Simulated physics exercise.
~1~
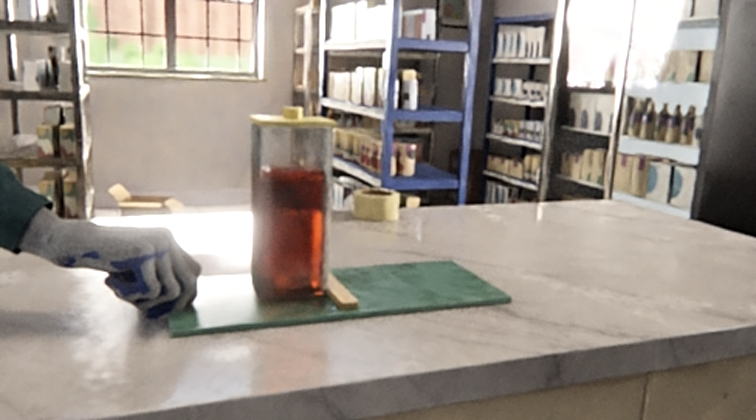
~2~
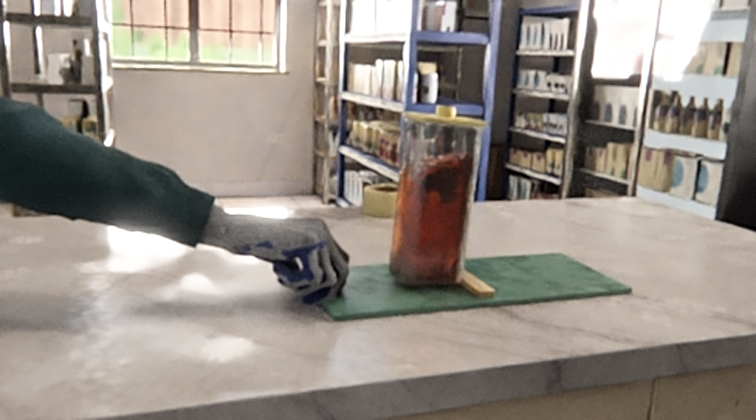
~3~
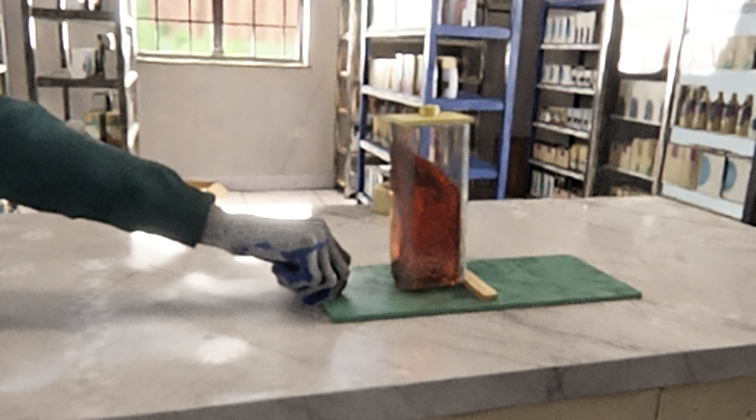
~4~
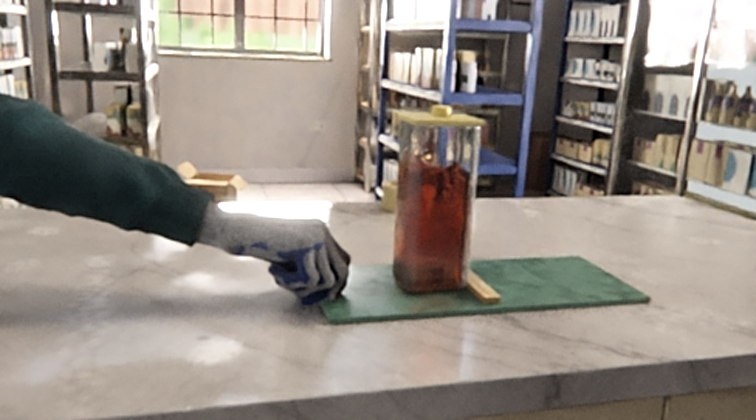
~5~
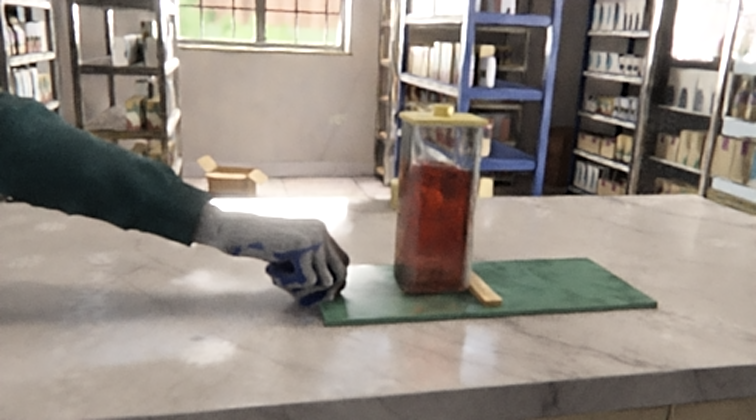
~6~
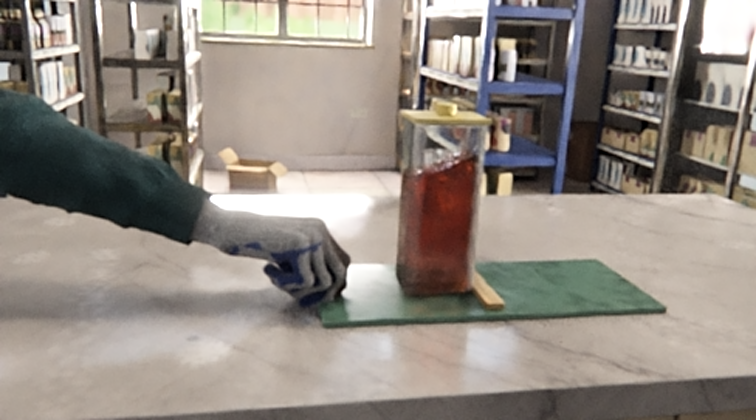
A clear, closed canister of reddish-brown tea with a yellow lid stands on a green board, a small wooden batten at its foot. The board lies on a pale marble counter, seen from the front in a storeroom with shelves and a window behind, the view drifting slightly sideways. A gloved hand in a dark green sleeve holds the board's left end and slides it to the right. As the board halts, the tea surges up steeply inside and the canister tips slightly. The tea sloshes back and forth while the canister settles, and it ends upright on the still board.
